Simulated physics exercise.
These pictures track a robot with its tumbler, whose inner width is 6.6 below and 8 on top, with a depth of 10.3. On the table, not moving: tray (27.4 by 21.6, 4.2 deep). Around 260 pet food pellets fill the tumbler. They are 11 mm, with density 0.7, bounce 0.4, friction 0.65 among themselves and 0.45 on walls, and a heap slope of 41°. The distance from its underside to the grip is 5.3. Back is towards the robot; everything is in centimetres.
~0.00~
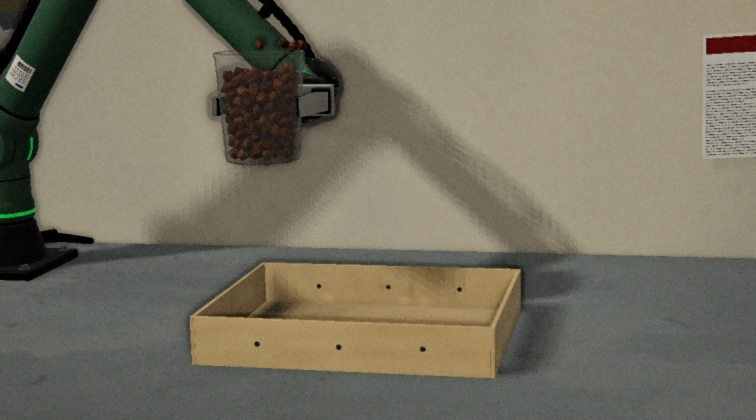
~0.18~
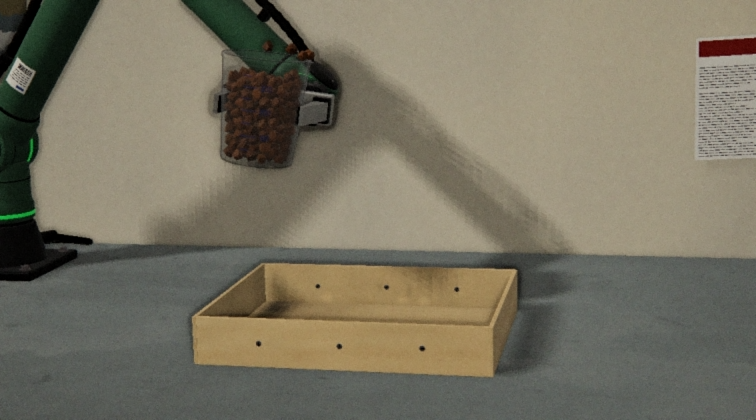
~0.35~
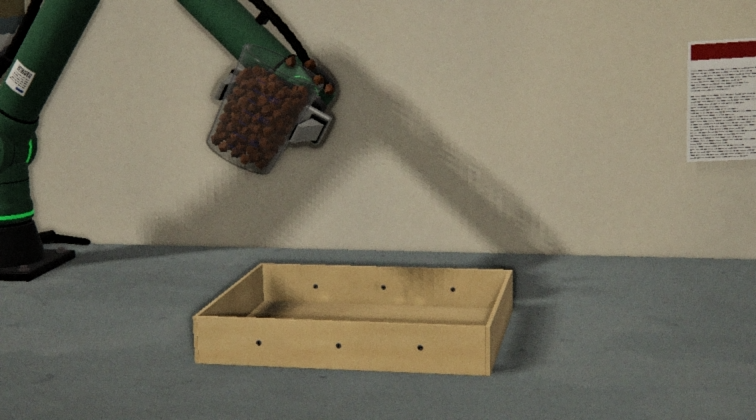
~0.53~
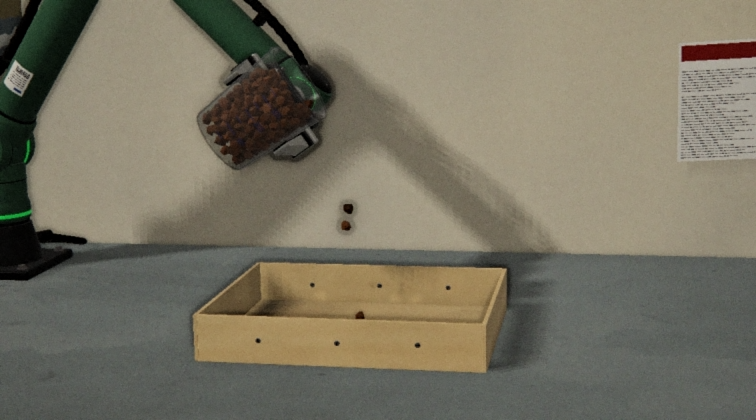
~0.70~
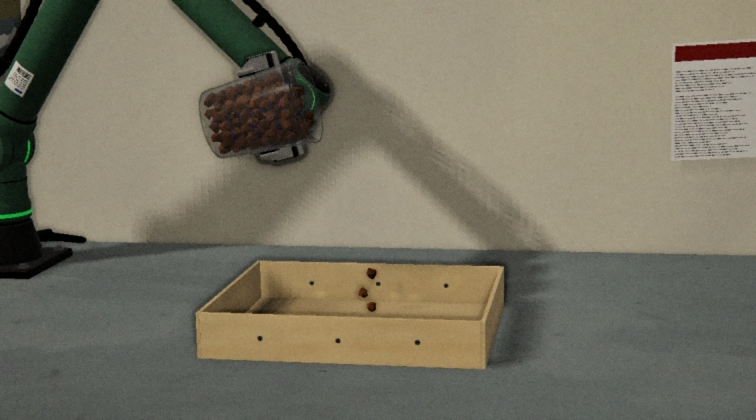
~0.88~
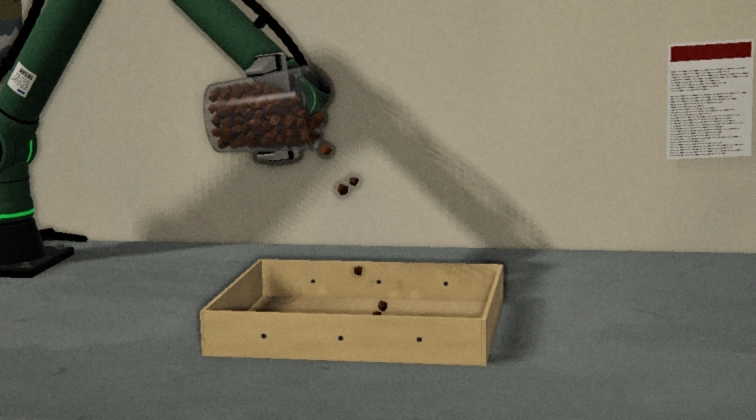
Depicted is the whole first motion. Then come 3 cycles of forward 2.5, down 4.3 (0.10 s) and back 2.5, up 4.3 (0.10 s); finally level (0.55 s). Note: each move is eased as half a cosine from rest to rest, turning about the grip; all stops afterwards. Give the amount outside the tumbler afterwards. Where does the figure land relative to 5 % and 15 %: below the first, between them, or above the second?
It lands above 15 %.
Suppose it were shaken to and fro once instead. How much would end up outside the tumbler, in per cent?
20 per cent or so.
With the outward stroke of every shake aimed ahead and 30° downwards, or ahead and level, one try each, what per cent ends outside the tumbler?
I'd say close to 60 percent for the first and close to 90 percent for the second.
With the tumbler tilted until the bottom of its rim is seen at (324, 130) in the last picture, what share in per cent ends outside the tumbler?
Some 15 per cent.
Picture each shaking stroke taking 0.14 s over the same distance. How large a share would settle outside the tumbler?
Then roughly 20 percent.
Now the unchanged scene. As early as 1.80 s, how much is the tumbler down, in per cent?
About 40 per cent by then.
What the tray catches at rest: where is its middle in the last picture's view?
Near (433, 320).
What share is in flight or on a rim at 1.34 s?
6 %.
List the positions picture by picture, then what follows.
The first frame shows tumbler middle at (261, 108), level; upper third of the load around (262, 83), from x 225 to 300, top at y 45; 256 in the tumbler.
The second frame shows tumbler middle at (261, 110), tilted 8° forward; upper third of the load around (263, 86), from x 230 to 310, top at y 45.
The third frame shows tumbler middle at (260, 113), tilted 29° forward; upper third of the load around (264, 92), from x 215 to 330, top at y 60; 255 in the tumbler, 1 in flight or on a rim.
The fourth frame shows tumbler middle at (258, 113), tilted 55° forward; upper third of the load around (263, 96), from x 210 to 360, top at y 75; 253 in the tumbler, 1 in the tray, 2 in flight or on a rim.
The fifth frame shows tumbler middle at (259, 113), tilted 76° forward; upper third of the load around (259, 97), from x 210 to 370, top at y 75; 253 in the tumbler, 3 in the tray.
The sixth frame shows tumbler middle at (261, 113), tilted 84° forward; upper third of the load around (254, 100), from x 215 to 380, top at y 85; 249 in the tumbler, 4 in the tray, 3 in flight or on a rim.
By 1.34 s, tilted 84° forward, highest piece 25 above the table; 183 in the tumbler, 58 in the tray, 15 in flight or on a rim.
By 1.80 s, tilted 31° forward, highest piece 26 above the table; 152 in the tumbler, 104 in the tray.
By 2.23 s, level, highest piece 27 above the table; 152 in the tumbler, 104 in the tray.
By 3.28 s, level, highest piece 27 above the table; 152 in the tumbler, 104 in the tray.
Final count, 152 in the tumbler, 104 in the tray. That is 41 % outside the tumbler.
